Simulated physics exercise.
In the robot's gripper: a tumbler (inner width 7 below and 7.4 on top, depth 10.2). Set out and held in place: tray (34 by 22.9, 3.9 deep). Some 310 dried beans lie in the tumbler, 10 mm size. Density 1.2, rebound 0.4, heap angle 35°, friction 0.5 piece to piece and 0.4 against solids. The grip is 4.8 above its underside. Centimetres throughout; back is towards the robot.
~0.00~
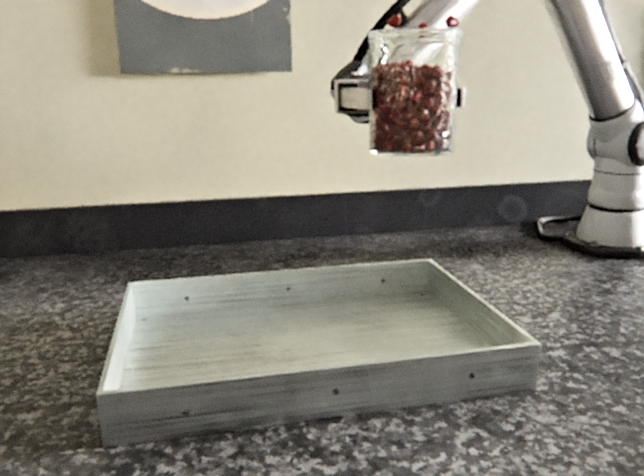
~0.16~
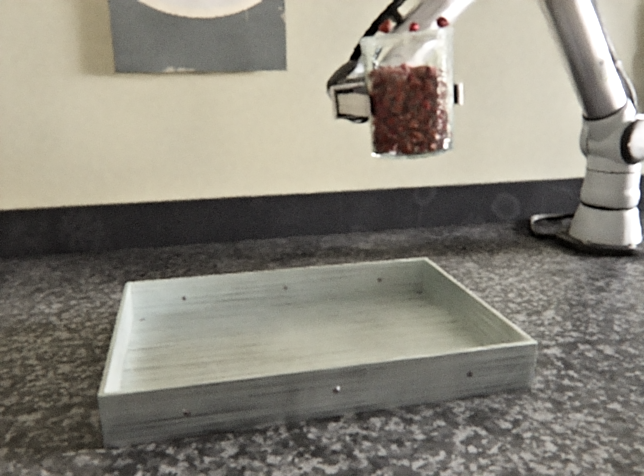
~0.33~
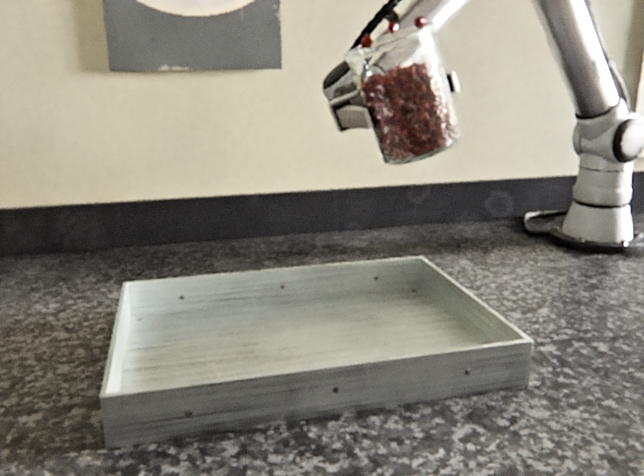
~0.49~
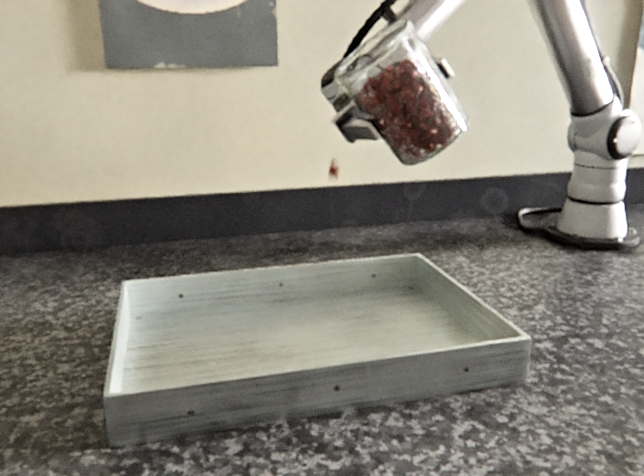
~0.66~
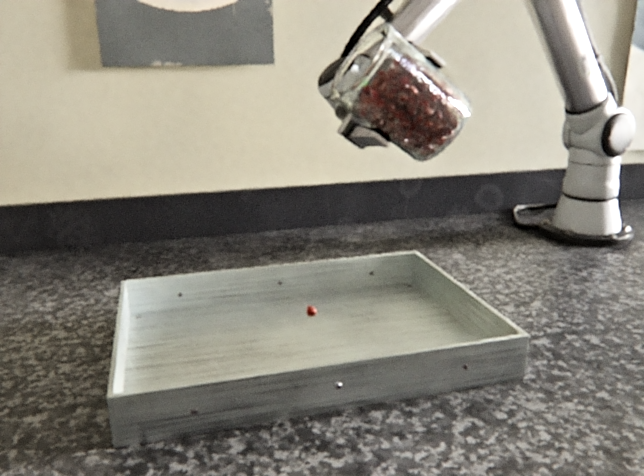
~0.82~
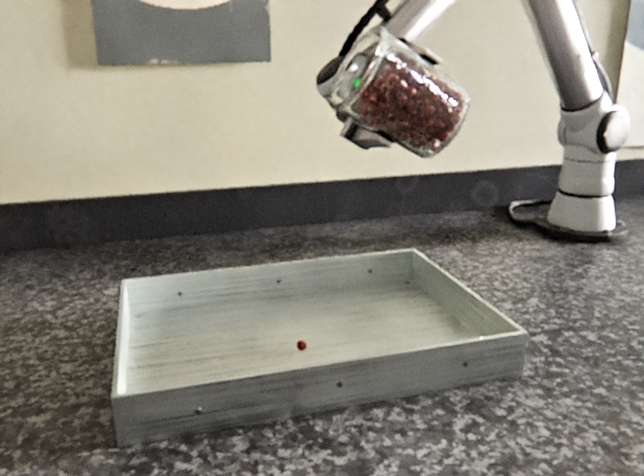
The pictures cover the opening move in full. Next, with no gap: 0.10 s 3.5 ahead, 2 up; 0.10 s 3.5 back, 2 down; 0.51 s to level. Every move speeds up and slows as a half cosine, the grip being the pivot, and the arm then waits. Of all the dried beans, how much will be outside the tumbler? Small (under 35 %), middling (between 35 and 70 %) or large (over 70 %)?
Outside the tumbler the share is small, under 35 %.
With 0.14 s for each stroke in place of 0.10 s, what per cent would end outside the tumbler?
Then about 5 per cent.
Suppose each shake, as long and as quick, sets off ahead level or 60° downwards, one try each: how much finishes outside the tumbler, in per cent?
Some 10 and 0 per cent.
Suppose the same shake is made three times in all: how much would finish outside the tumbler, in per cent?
Then about 45 per cent.
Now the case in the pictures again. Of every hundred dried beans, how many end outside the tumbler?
Some 25 per cent.
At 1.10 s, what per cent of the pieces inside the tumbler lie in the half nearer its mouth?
About 40 per cent.
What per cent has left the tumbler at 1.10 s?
Near 25 per cent so far.
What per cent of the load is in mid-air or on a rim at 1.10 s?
About 23 per cent.
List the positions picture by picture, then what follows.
The tumbler middle at (413, 95), level; upper third of the load around (411, 79), from x 375 to 450, top at y 20; 307 in the tumbler, in the first picture.
The tumbler middle at (410, 96), tilted 6° forward; upper third of the load around (408, 81), from x 375 to 445, top at y 20, in the second picture.
The tumbler middle at (406, 97), tilted 20° forward; upper third of the load around (406, 82), from x 365 to 450, top at y 20, in the third picture.
The tumbler middle at (404, 97), tilted 39° forward; upper third of the load around (406, 84), from x 335 to 455, top at y 60; 306 in the tumbler, 1 in flight or on a rim, in the fourth picture.
The tumbler middle at (402, 97), tilted 53° forward; upper third of the load around (406, 84), from x 310 to 460, top at y 55; 306 in the tumbler, 1 in the tray, in the fifth picture.
The tumbler middle at (401, 97), tilted 59° forward; upper third of the load around (407, 83), from x 300 to 460, top at y 60; 306 in the tumbler, 1 in the tray, in the sixth picture.
After 1.10 s, tilted 55° forward, highest piece 26 above the table; 236 in the tumbler, 1 in the tray, 70 in flight or on a rim.
After 1.39 s, tilted 11° forward, highest piece 28 above the table; 236 in the tumbler, 71 in the tray.
After 1.73 s, level, highest piece 29 above the table; 236 in the tumbler, 71 in the tray.
After 2.78 s, level, highest piece 29 above the table; 236 in the tumbler, 71 in the tray.
In the end, 236 in the tumbler, 71 in the tray. That is 23 % outside the tumbler.
